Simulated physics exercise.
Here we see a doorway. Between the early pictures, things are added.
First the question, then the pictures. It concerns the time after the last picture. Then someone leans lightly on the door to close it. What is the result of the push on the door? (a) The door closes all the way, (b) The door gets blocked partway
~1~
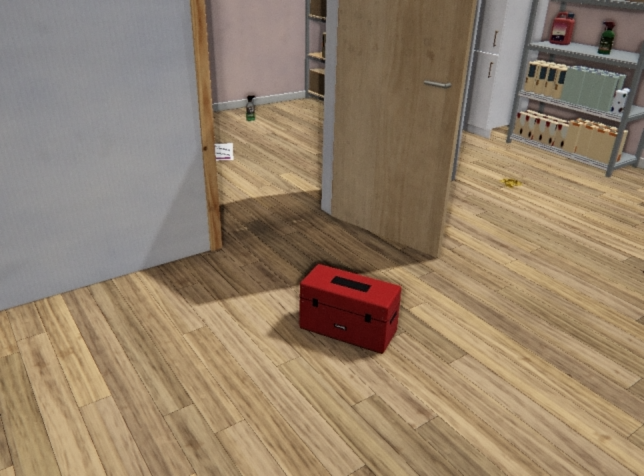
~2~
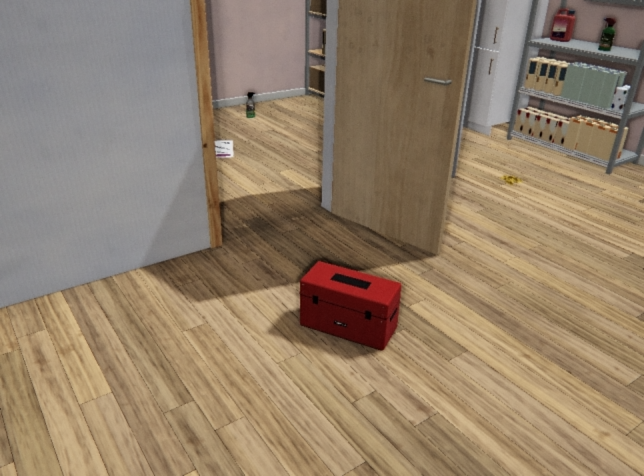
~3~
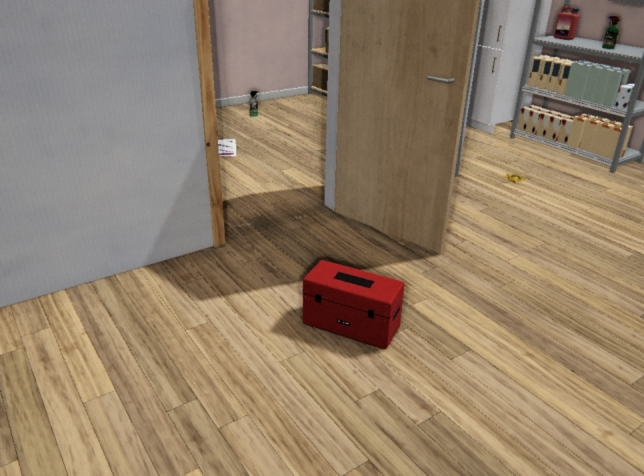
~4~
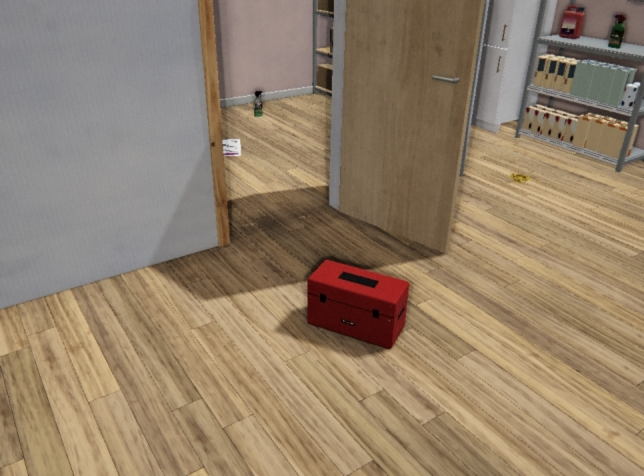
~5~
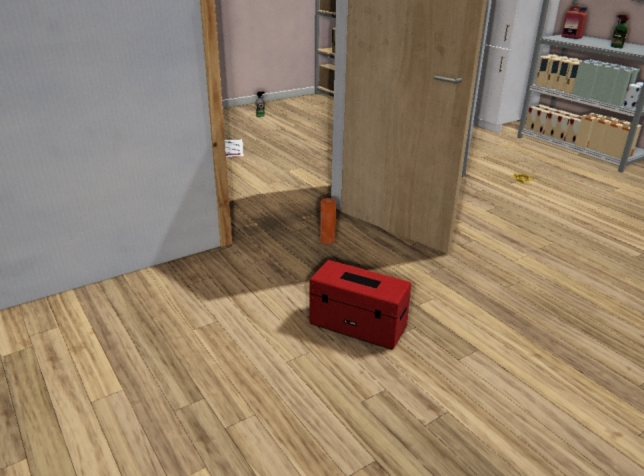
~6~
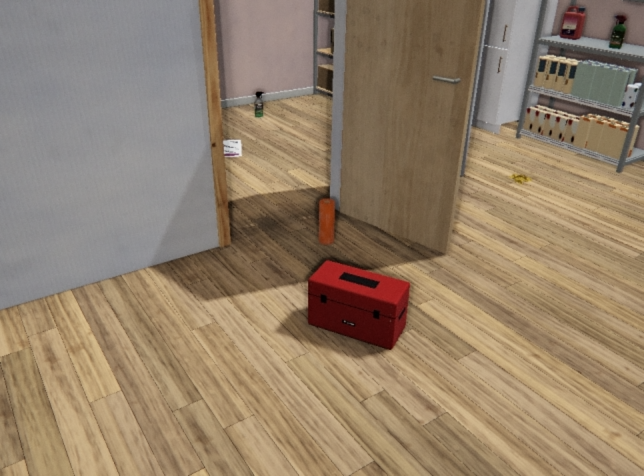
The answer is a.
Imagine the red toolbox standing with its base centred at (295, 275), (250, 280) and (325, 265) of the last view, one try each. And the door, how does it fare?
First it cannot finish its swing, then it finishes its swing, and last it cannot finish its swing.
Then, 1.90 s on from there, door 48° open.
Then, 2.60 s on from there, door 21° open; orange roll shifted well along near (294, 216).
In the end, door 0° open; moved from the start, orange roll; red toolbox unmoved. At the end, from the last picture's camera, orange roll near (276, 207).
